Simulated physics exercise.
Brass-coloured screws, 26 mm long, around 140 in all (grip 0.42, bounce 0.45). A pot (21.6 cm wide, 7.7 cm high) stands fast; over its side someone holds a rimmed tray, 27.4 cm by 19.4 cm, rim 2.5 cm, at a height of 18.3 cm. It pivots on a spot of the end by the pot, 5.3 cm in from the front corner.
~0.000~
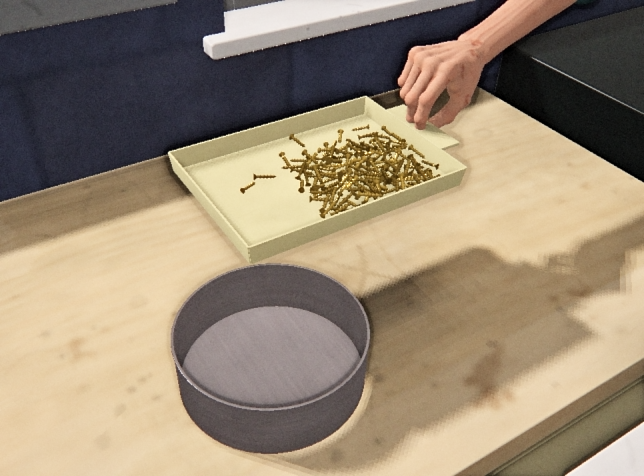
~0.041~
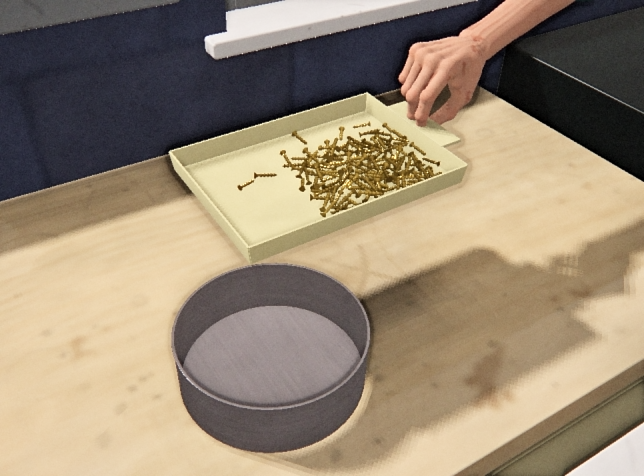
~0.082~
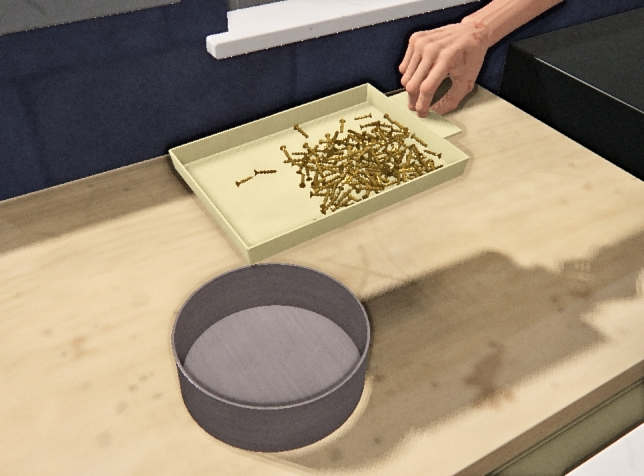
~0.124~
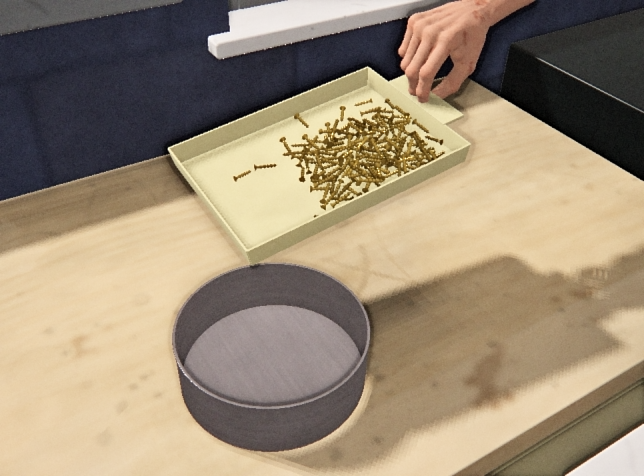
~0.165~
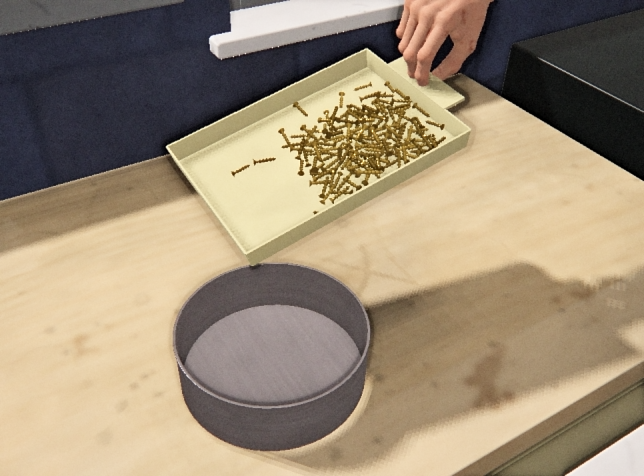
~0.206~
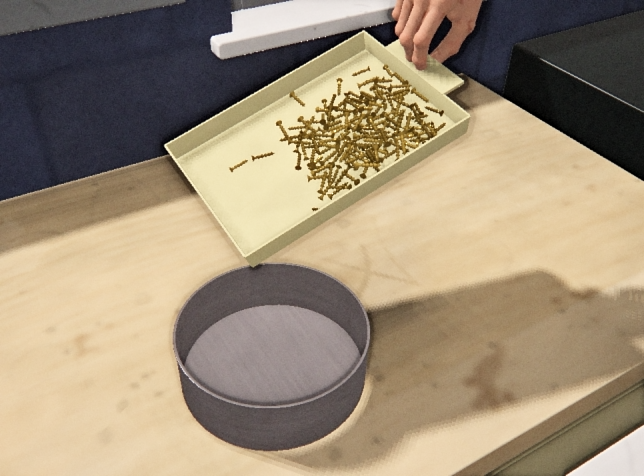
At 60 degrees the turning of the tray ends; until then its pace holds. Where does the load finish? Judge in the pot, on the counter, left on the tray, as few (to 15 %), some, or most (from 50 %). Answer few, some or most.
Pot some, counter some, tray some.
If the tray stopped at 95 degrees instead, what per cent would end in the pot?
Then about 60 per cent.
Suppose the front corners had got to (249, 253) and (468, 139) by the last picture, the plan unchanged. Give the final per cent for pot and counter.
Pot 30, counter 0.
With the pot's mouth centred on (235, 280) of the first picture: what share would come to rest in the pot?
About 15 per cent.
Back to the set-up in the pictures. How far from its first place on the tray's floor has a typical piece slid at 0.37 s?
About 1 cm.
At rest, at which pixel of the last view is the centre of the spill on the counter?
Near (95, 455).
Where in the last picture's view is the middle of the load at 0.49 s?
Around (295, 143).
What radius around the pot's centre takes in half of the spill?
About 24 cm.
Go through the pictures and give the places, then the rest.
The first frame shows tray tilt 0 degrees, front corners at (250, 245) and (463, 167); middle of the pieces at (360, 170); pot at (271, 328).
The second frame shows tray tilt 1 degrees, front corners at (250, 245) and (464, 164); middle of the pieces at (361, 168).
The third frame shows tray tilt 4 degrees, front corners at (249, 246) and (465, 157), lowest corner left front; middle of the pieces at (361, 162).
The fourth frame shows tray tilt 8 degrees, front corners at (248, 248) and (466, 144), lowest corner left front; middle of the pieces at (362, 152).
The fifth frame shows tray tilt 14 degrees, front corners at (247, 250) and (467, 129), lowest corner left front; middle of the pieces at (361, 141).
The sixth frame shows tray tilt 19 degrees, front corners at (246, 253) and (466, 116), lowest corner left front; middle of the pieces at (359, 131); pot at (272, 327). The tray's pace is about 130 degrees a second.
Then, at 0.37 s, tilt 40 degrees; the tray holds 100 %, the pot 0 %.
After 0.49 s, tilt 56 degrees; the tray holds 100 %, the pot 0 %.
After 0.73 s, tilt 60 degrees; the tray holds 55 %, the pot 5 %.
In the end, at 2.0 s, pot 40 %, counter 30 %, tray 35 %.
